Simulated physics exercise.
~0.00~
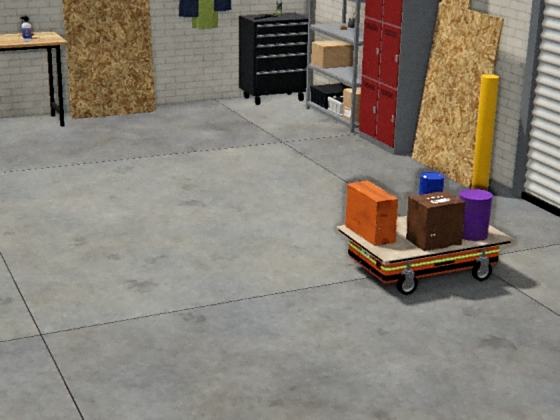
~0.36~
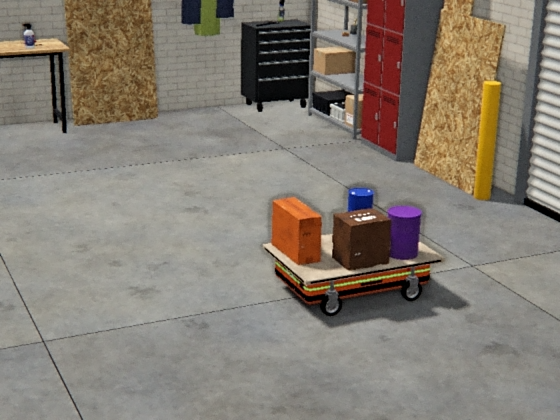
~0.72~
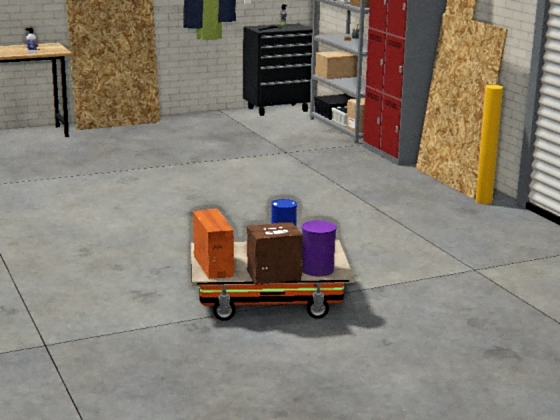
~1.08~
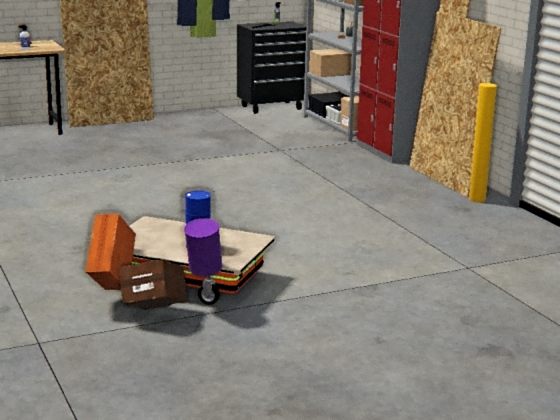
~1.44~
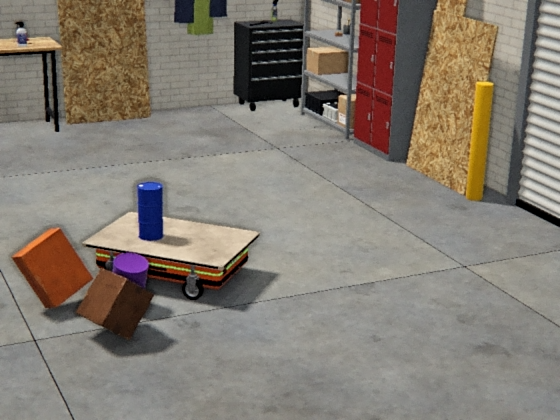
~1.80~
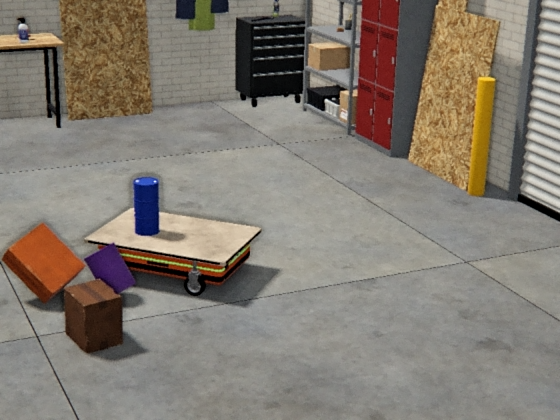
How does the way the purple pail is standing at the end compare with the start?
At the start the purple pail stands upright on the cart, but at the end it is leaning over on the floor beside it.
